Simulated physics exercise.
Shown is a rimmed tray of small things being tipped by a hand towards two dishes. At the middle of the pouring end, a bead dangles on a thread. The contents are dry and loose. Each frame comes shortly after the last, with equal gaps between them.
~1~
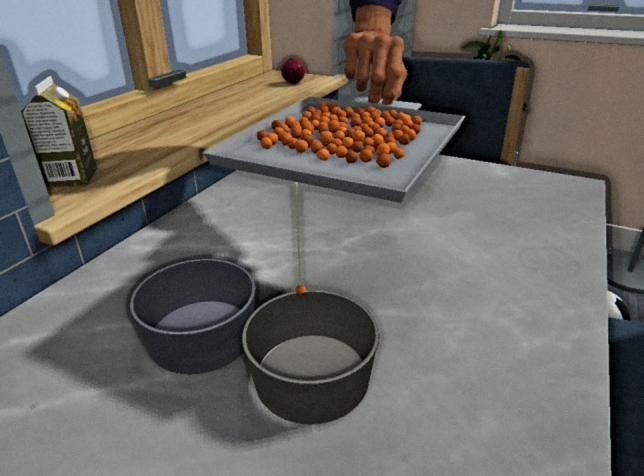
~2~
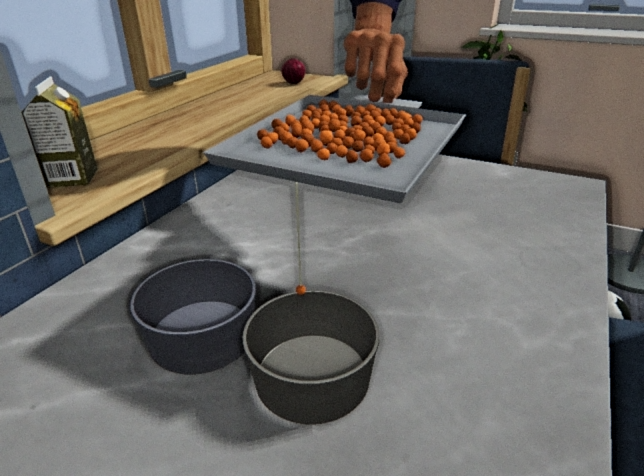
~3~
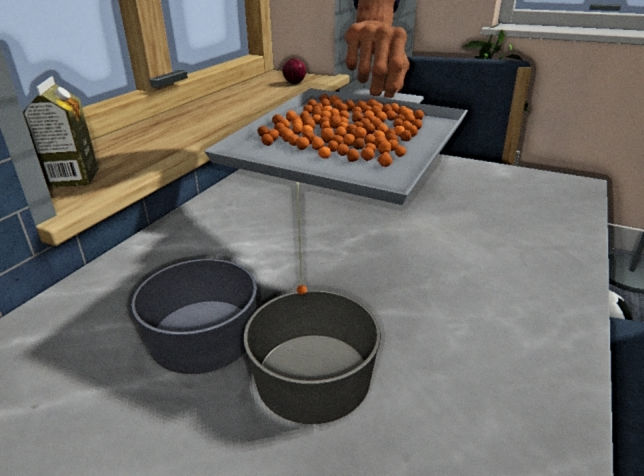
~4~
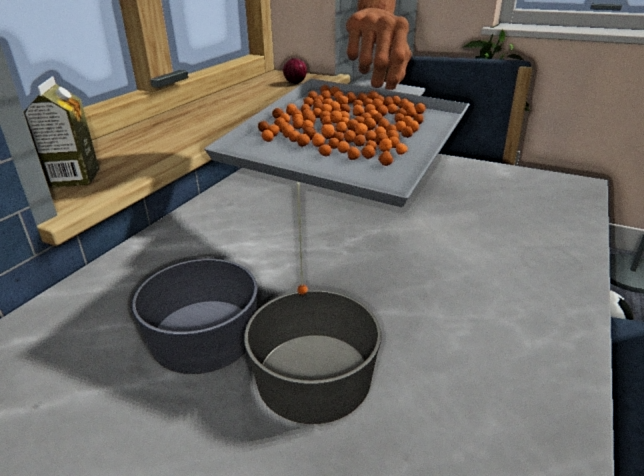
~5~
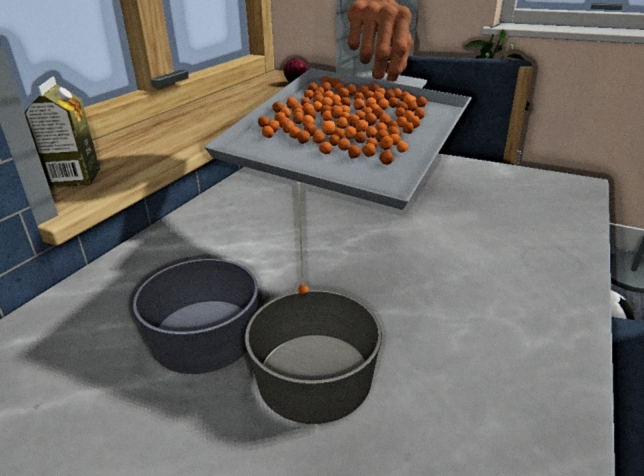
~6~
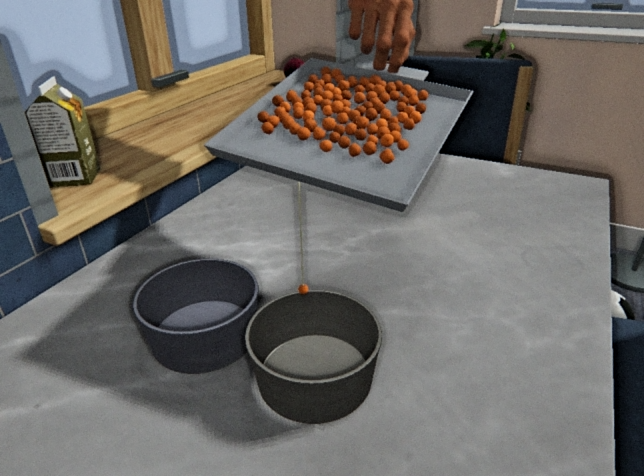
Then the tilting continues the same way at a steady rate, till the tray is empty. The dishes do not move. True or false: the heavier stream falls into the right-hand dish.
True.
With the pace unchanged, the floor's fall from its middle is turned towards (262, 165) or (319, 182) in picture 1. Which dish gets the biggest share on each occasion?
Well, the dish on the left side comes out on top first, and then the dish on the right side does.
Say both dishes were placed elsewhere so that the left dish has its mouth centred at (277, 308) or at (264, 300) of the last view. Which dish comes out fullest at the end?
In turn: The right one; the right-hand dish.
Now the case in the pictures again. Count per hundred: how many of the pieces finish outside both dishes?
Some 50 percent of the load.
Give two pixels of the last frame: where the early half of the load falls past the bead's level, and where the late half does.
First around (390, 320), afterwards around (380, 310).
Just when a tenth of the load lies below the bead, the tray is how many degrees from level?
Close to 90° of tilt at that moment.
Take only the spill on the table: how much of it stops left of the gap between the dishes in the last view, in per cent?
Estimate: About 0 per cent.
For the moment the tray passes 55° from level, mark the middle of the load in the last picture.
I'd put the middle of the pieces at roughly (366, 152).
Soon after the last picture, tray tipped steeply; nearly all on the tray; a stray few in the right dish; a stray few in the air.
A little later, tray tipped right over; about half on the tray; a small part in the right dish; a stray few outside both; about a third in the air.
Later still, tray tipped past a quarter turn; about half in the right dish; about half outside both.
At rest, tray tipped past a quarter turn; about half in the right dish; none in the left dish; about half outside both.
